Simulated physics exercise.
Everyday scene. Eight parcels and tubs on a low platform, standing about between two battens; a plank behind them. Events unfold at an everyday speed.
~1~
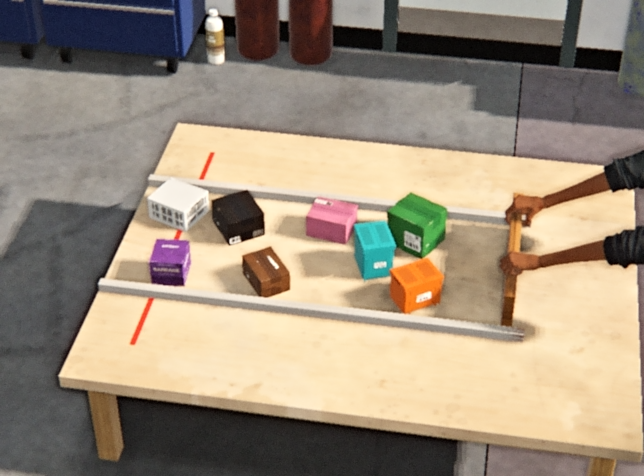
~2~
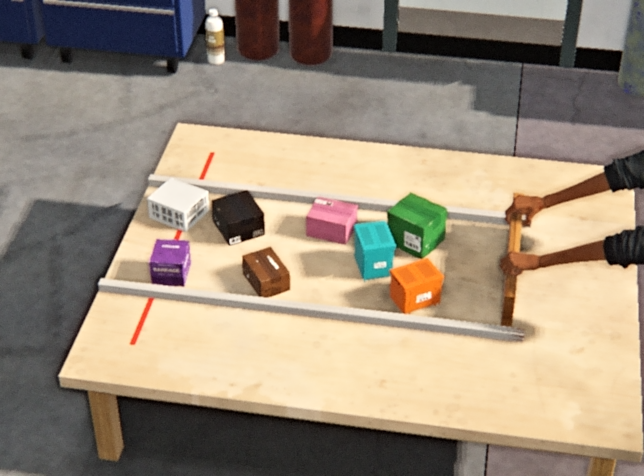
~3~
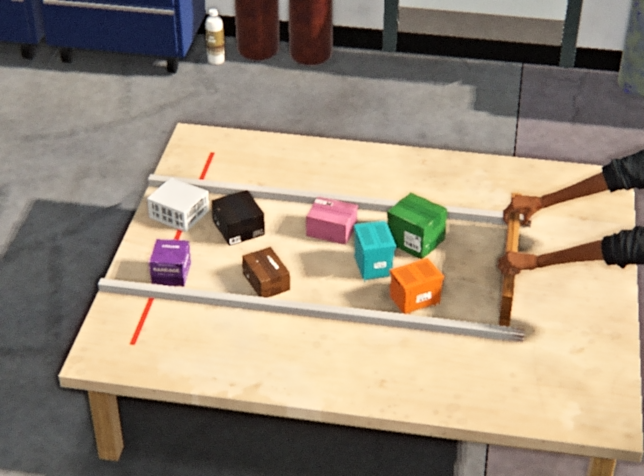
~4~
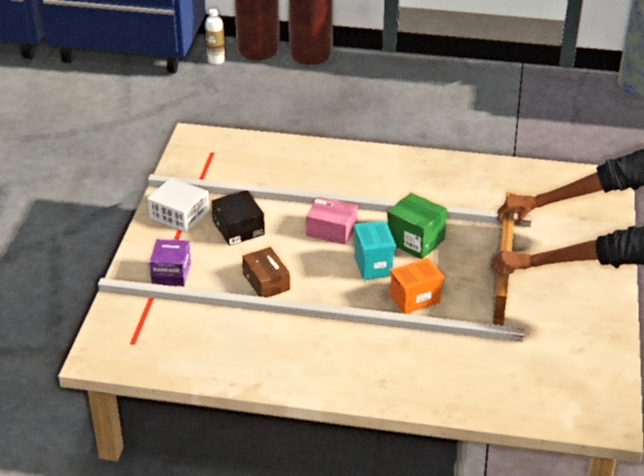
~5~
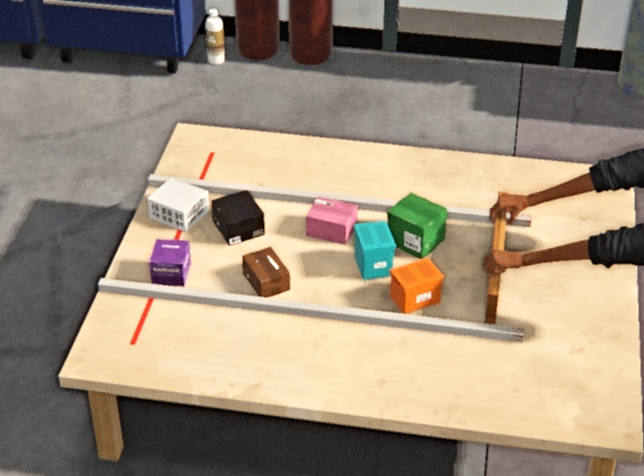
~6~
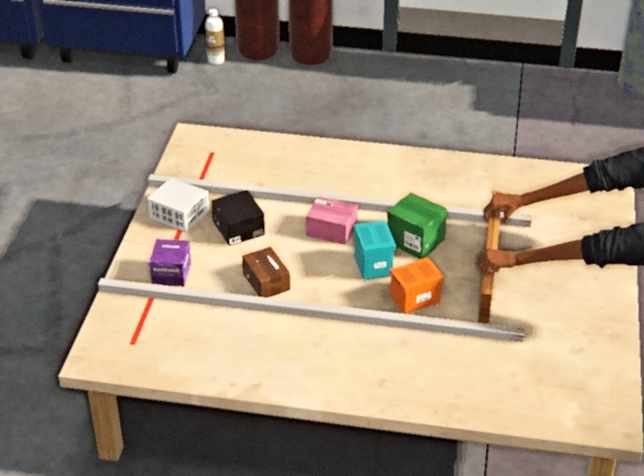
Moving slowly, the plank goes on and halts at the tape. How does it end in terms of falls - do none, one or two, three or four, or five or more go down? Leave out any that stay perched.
The drop count passes four.
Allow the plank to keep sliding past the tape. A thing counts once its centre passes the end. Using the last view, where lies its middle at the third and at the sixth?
First: Around (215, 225). Next: Around (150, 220).
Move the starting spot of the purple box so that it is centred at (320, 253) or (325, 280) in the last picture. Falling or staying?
Well, in that order, it hangs on, then it winds up off it.
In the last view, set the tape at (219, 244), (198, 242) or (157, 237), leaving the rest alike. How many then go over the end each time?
Those tries give 2, 3 and 5.
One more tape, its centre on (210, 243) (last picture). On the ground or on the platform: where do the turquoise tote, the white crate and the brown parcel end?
The turquoise tote stays put, the white crate is gone, the brown parcel stays put.
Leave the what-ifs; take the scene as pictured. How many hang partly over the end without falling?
In total, 0 of them.
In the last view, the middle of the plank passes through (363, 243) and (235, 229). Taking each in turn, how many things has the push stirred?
Answer - first 4, then 8.
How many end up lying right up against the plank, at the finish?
The number is 3.
A little later, none off yet; white crate at rest near (179, 205); purple box at rest near (170, 263); black parcel at rest near (238, 218).
When it is over, the number that fall off is five or more; down, pink box, brown parcel, black parcel, purple box and white crate.
